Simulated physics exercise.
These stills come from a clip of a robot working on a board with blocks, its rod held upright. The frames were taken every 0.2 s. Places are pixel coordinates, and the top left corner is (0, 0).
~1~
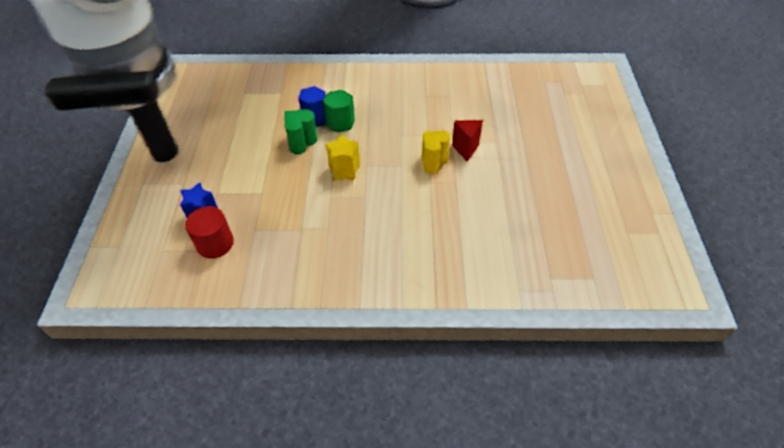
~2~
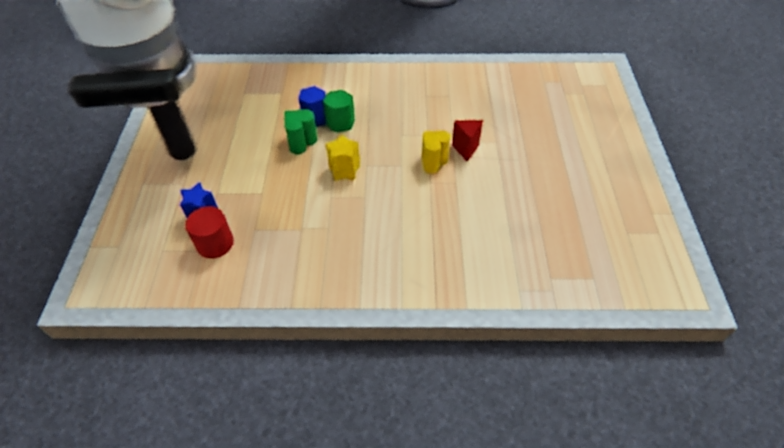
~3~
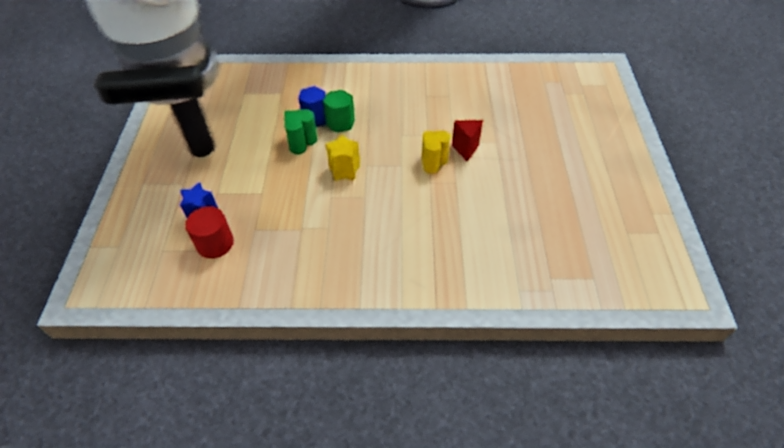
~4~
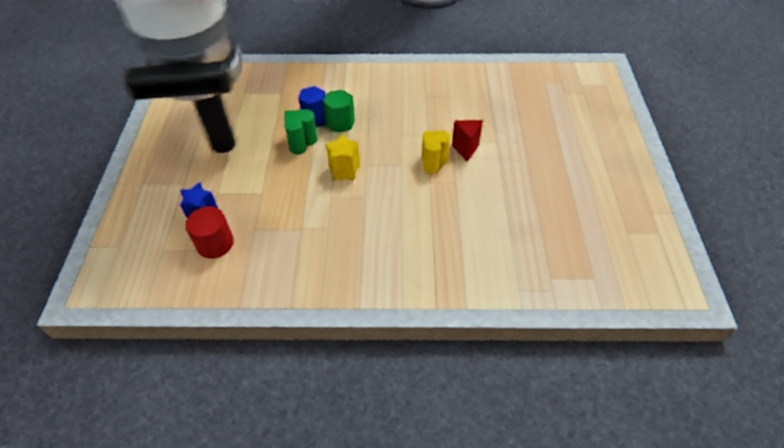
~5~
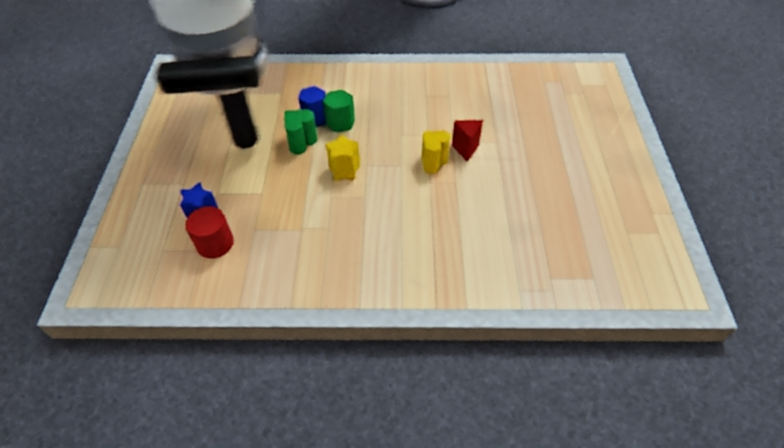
A wooden board with a pale grey border lies on a dark grey surface, seen from above at an angle by a still camera. Blue, green and yellow blocks cluster left of centre, a yellow one and a red one sit near the middle, and a blue star and red cylinder rest at lower left. A robot arm's black rod glides steadily right across the upper left, touching no blocks.
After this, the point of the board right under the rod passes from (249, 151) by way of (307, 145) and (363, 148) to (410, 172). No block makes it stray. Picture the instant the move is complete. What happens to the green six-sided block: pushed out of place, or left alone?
It leaves its spot.
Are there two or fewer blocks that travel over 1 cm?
Yes - that is the case.
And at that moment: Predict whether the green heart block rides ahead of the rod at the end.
The rod has lost it.
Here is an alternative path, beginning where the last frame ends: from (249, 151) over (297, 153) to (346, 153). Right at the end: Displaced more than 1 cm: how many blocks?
My count: 1.
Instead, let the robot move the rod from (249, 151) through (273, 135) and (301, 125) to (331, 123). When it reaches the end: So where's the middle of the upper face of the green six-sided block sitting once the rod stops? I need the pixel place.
I predict (356, 97).
The first path, step by step. One third of the way, rod at (306, 135); green heart block at (326, 112), turned 25° anticlockwise; green six-sided block at (345, 94).
Two thirds of the way, rod at (363, 139); green heart block at (366, 106), turned 65° anticlockwise; green six-sided block at (359, 86), turned 50° anticlockwise.
At the end, rod at (410, 162); green heart block at (366, 106), turned 65° anticlockwise; green six-sided block at (359, 86), turned 50° anticlockwise; yellow heart block still.
